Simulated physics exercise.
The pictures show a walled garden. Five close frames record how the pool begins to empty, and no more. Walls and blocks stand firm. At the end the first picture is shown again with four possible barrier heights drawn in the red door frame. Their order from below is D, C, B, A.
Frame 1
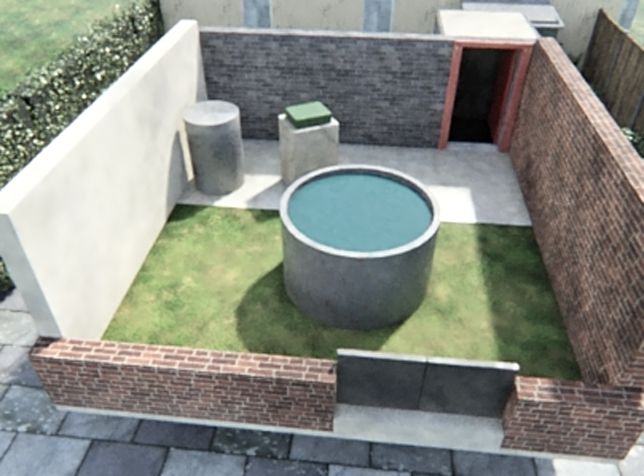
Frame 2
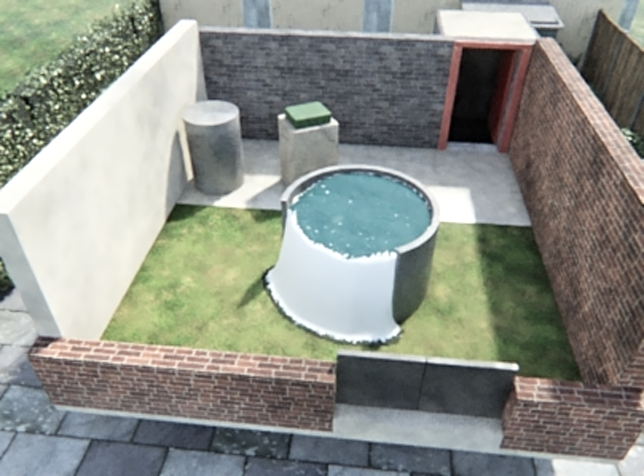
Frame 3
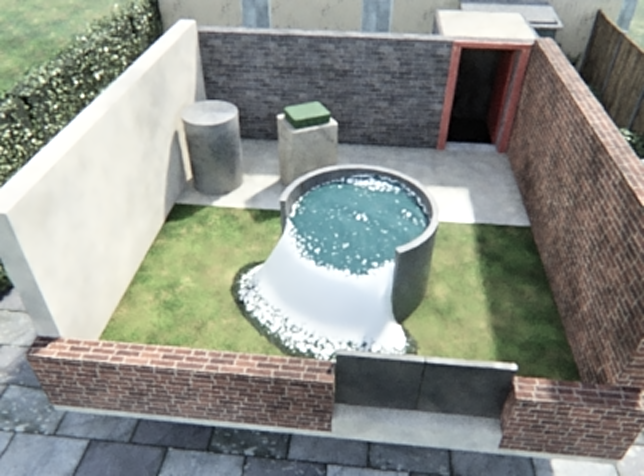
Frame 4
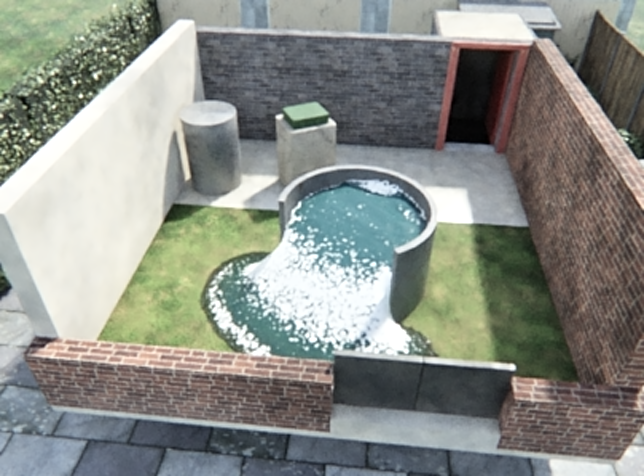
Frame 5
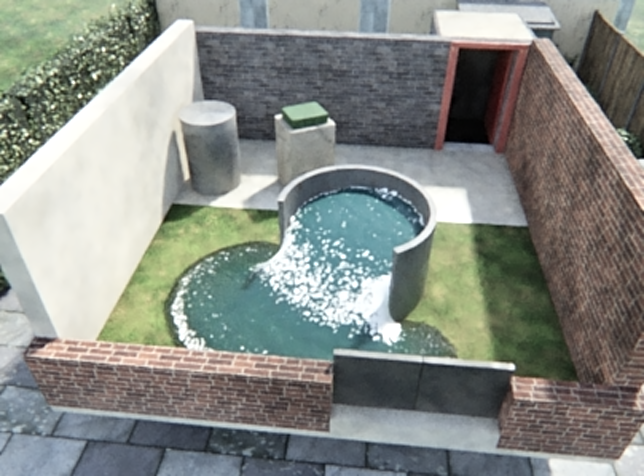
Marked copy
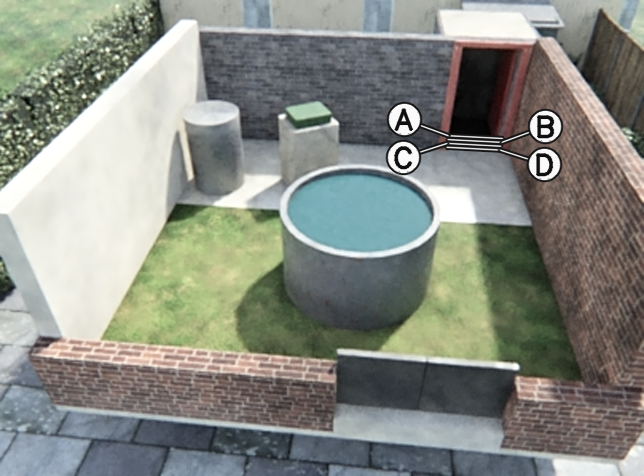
Water bursting through the front left side of a round grey pool and spreading in a foaming sheet across a walled lawn.
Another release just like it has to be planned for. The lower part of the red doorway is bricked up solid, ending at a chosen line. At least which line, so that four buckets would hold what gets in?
That is mark C.
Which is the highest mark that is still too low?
D.
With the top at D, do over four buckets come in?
Yes, it does.
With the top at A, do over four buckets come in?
No, that is safe.
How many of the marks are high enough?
Three of the four.
On the marked copy, A at (475, 137); B at (474, 141); C at (473, 144); D at (473, 148); from the bottom up D, C, B, A.
If A is chosen, nothing gets over.
If B is chosen, nothing gets over.
If C is chosen, a splash gets over, under a bucket.
If D is chosen, about 11 bucketfuls get in.
